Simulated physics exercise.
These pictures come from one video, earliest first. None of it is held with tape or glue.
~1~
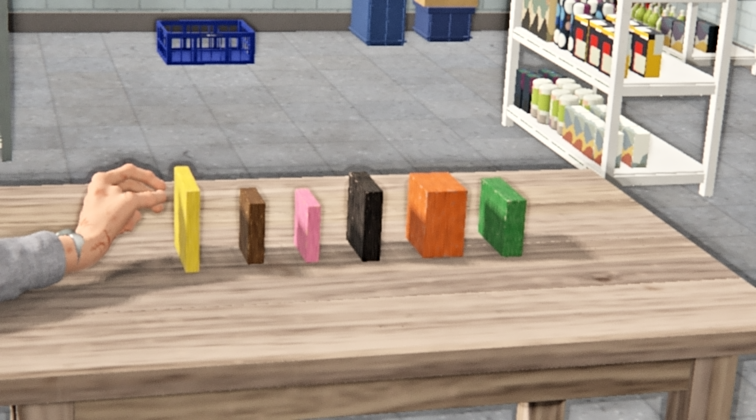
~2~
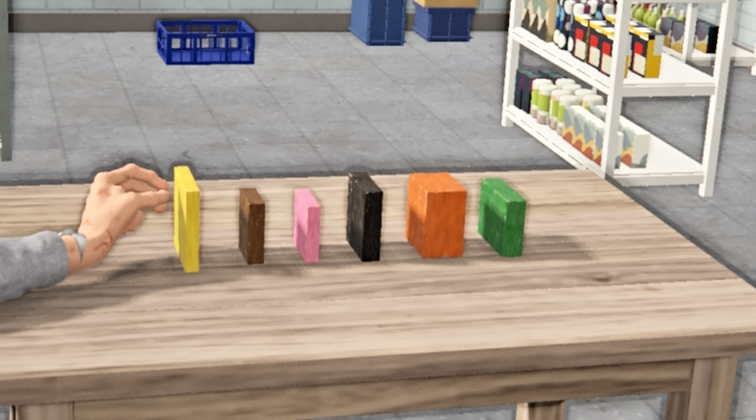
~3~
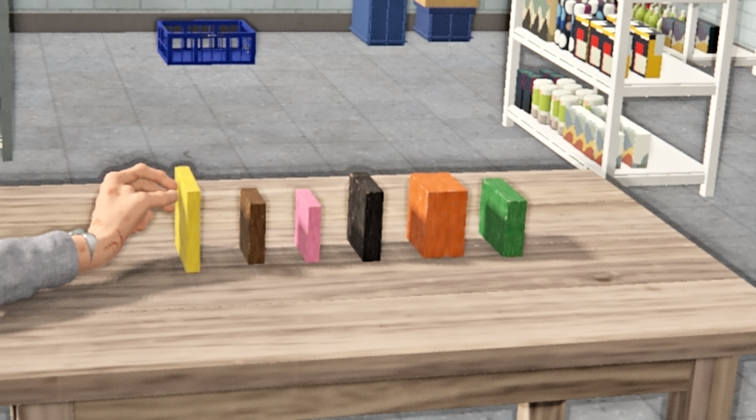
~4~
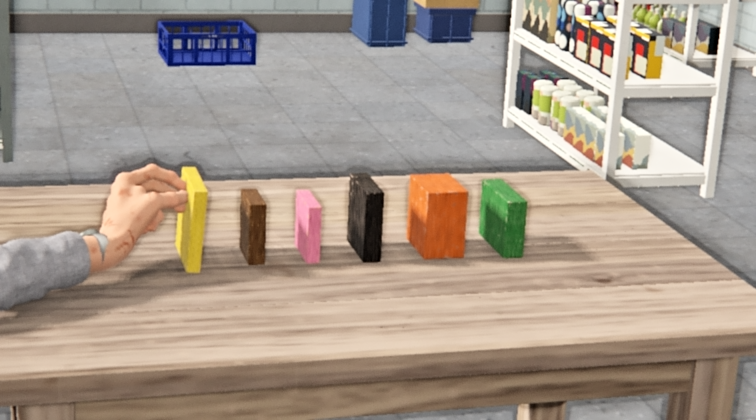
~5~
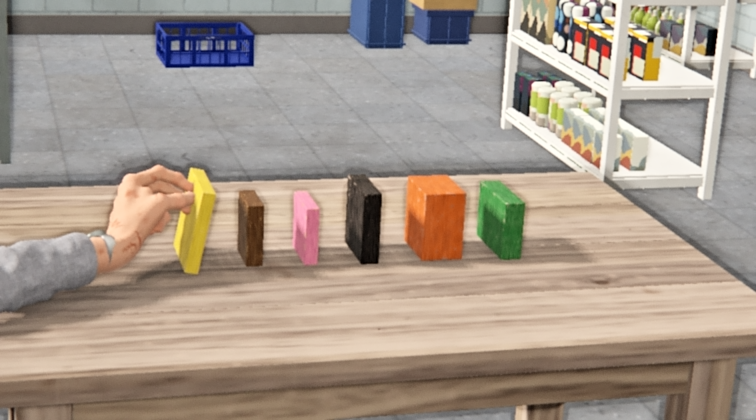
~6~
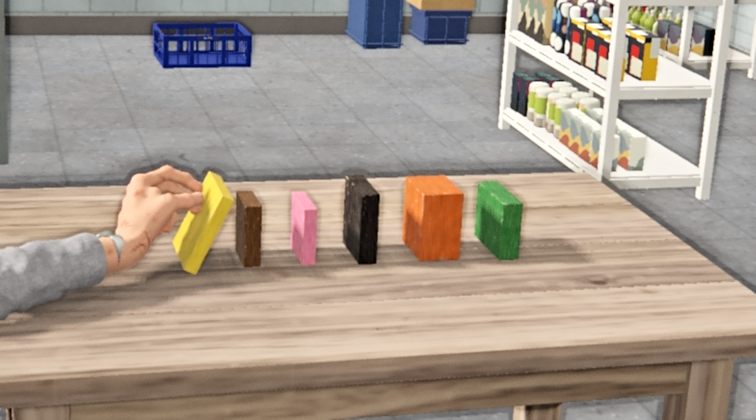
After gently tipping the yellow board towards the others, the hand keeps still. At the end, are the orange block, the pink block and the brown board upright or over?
The orange block keeps its balance. The pink block loses its balance. The brown board loses its balance.
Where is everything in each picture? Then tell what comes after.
The first picture shows orange block (436, 215); pink block (307, 226); brown board (252, 226).
The second picture shows black board (364, 216).
The third picture shows black board (365, 216).
The fourth picture shows yellow board 5° over; black board (366, 217).
The fifth picture shows yellow board 12° over; black board (363, 219).
The sixth picture shows yellow board 26° over; orange block (433, 218); pink block (304, 229); brown board (248, 229).
Then, 0.20 s past the last view, yellow board 63° over; brown board rocked 41° from its first pose near (271, 230).
Then, 0.30 s past the last view, yellow board 73° over; brown board rocked 69° from its first pose near (283, 239); pink block rocked 47° from its first pose near (327, 232).
Then, 0.40 s past the last view, yellow board 74° over; brown board rocked 73° from its first pose near (284, 240); pink block rocked 60° from its first pose near (332, 236); black board rocked 18° from its first pose.
Finally, down or leaning hard on the table, black board, brown board and pink block; orange block still in place. Final places as the last picture's camera would see them, orange block near (433, 218), pink block near (334, 239).
